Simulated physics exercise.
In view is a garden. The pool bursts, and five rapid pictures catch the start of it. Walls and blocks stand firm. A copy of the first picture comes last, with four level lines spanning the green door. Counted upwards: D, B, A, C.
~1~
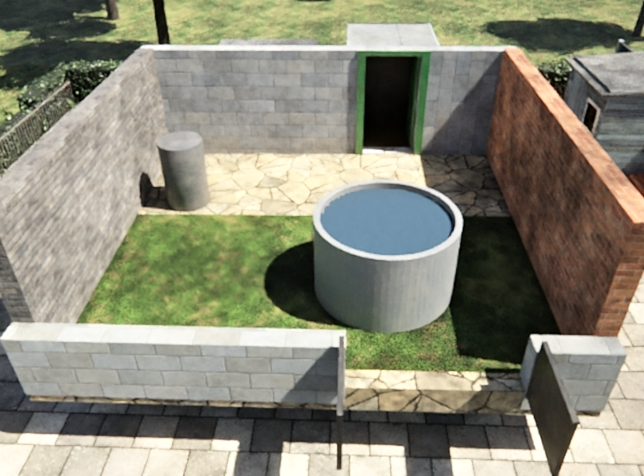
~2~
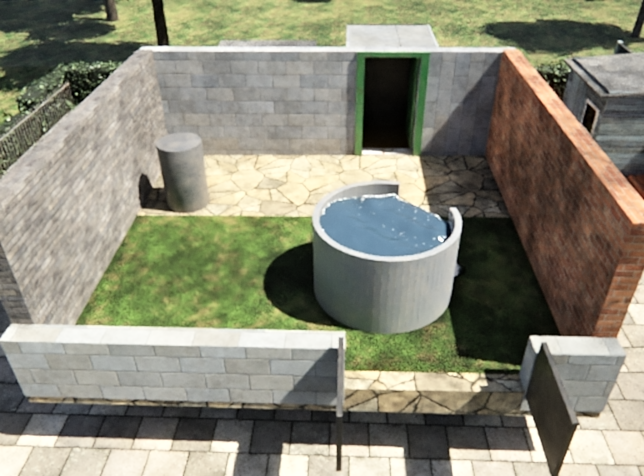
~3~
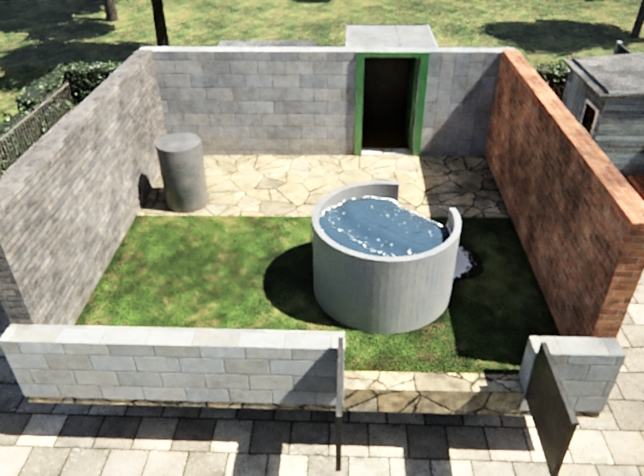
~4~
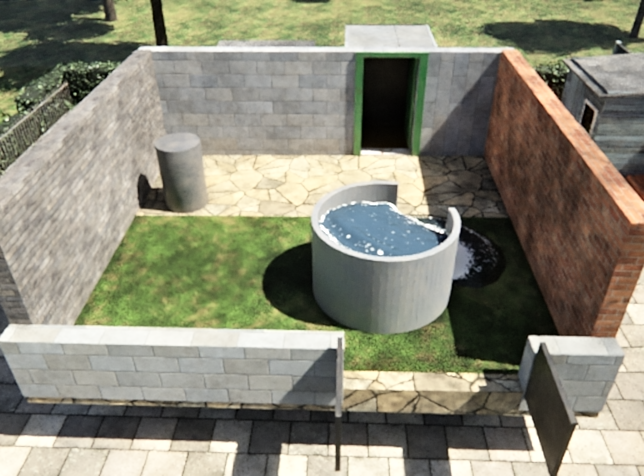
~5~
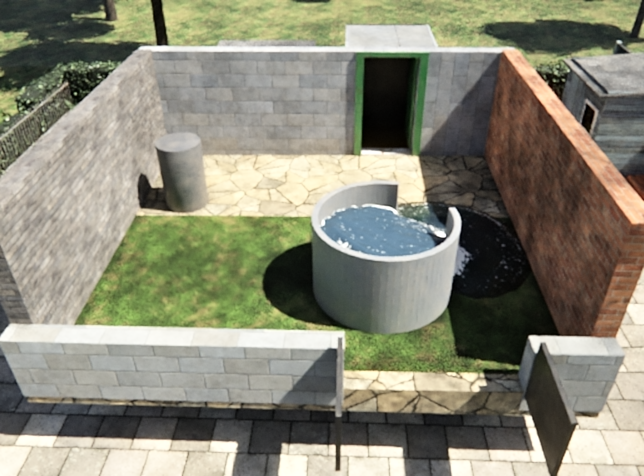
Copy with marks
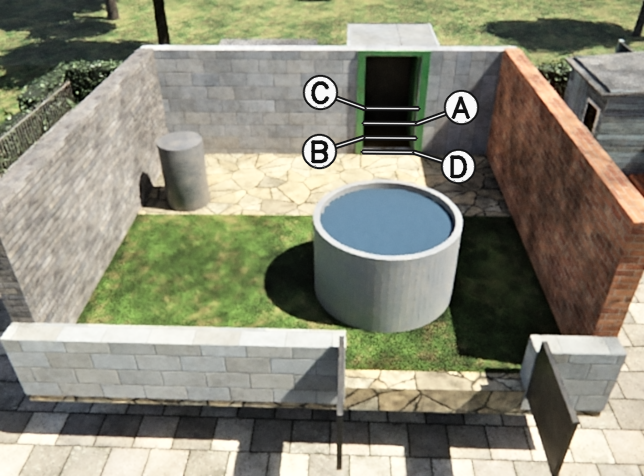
The clip shows a walled garden with a round grey pool of still water, a green doorway and an open gate; a section of the pool's back right side disappears, and water pours out, spreading across the grass towards the brick wall.
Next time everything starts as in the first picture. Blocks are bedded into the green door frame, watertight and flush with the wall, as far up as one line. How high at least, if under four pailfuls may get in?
Line B just does it.
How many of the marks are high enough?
Three of the four.
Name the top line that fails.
It is D.
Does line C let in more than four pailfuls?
No, not at all.
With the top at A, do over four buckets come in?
No, that is safe.
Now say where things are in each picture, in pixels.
The first picture shows water in the pool at rest, its middle at (387, 221); foot of the green doorway at (388, 154); open gate at (438, 329).
The second picture shows front seen at (458, 269), 1 % of the ground wet.
The third picture shows front seen at (475, 268), 3 % of the ground wet.
The fourth picture shows front seen at (496, 249), 6 % of the ground wet.
The fifth picture shows front seen at (494, 219), 12 % of the ground wet.
On the marked copy, A at (390, 123); B at (389, 138); C at (391, 108); D at (388, 152); from the bottom up D, B, A, C.
With A, nothing gets over.
With B, nothing gets over.
With C, nothing gets over.
With D, about 11 bucketfuls get in.
